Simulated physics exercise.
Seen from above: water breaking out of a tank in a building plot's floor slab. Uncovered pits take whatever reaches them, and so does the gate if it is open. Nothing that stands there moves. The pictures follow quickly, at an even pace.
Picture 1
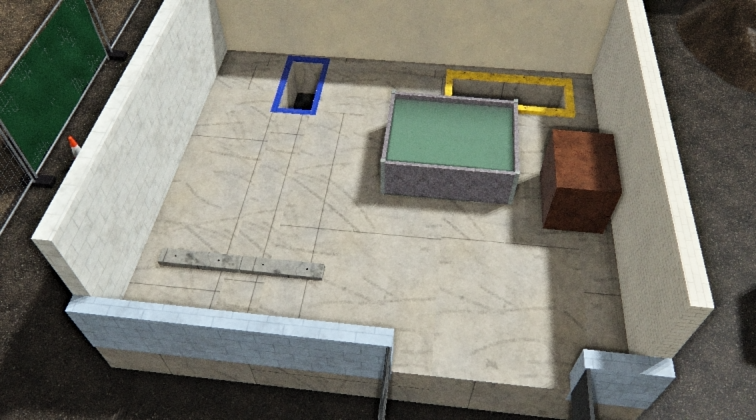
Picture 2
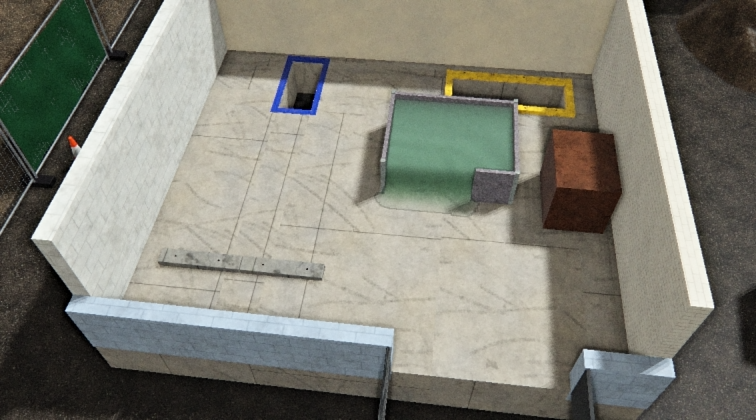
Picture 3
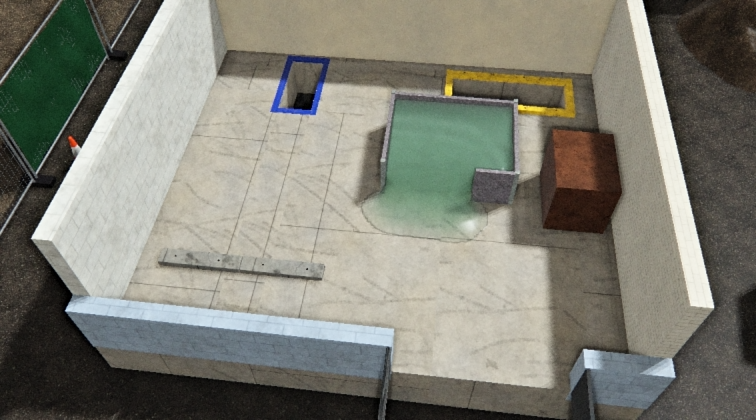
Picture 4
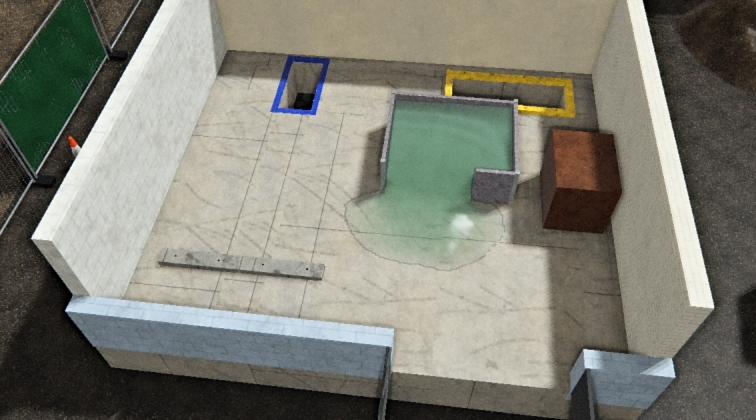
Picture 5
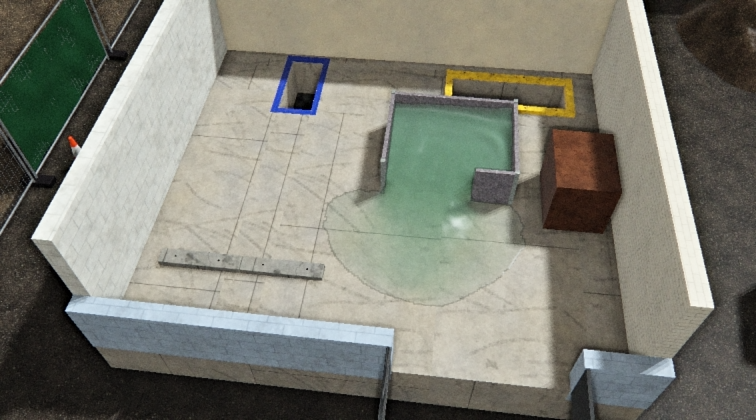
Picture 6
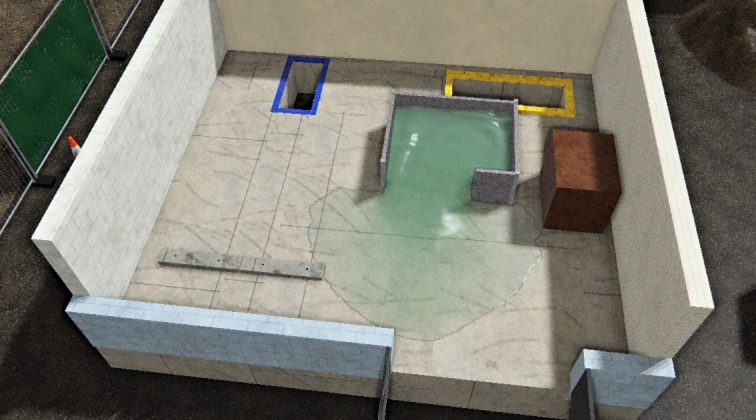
We see a walled concrete slab from above, where a square tank of green water stands full until part of its front wall opens, and the water pours through the gap, spreading forward and sideways across the floor.
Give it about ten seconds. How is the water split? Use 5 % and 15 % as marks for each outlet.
One by one: The gate takes over 15 %; the blue pit takes between 5 and 15 %; the yellow pit takes under 5 %.
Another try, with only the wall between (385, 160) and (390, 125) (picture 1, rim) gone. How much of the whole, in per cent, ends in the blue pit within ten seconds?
Parts in a hundred: Blue 30.
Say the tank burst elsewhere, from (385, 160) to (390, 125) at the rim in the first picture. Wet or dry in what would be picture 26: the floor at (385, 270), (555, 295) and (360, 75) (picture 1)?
In that order: No water, clear, no water.
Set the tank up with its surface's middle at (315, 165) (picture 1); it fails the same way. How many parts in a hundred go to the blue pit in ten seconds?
Per cent: Blue 20.
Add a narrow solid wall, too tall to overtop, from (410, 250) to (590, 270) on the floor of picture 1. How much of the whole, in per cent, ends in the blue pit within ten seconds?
Per cent: Blue 14.
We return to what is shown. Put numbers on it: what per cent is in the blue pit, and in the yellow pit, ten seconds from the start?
Roughly 6 per cent, then 0 per cent.
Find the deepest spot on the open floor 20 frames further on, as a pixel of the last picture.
Around (123, 302).
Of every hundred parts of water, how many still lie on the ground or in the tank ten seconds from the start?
About 52 per cent.
A moment on, water covers 30 % of the floor; the gate 4 %, the blue pit 0 %, the yellow pit 0 %.
Next, water covers 35 % of the floor; the gate 14 %, the blue pit 0 %, the yellow pit 0 %.
Then, water covers 40 % of the floor; the gate 25 %, the blue pit 0 %, the yellow pit 0 %.
Later, water covers 60 % of the floor; the gate 36 %, the blue pit 1 %, the yellow pit 0 %.
In the end, water covers 60 % of the floor; the gate 42 %, the blue pit 7 %, the yellow pit 0 %.
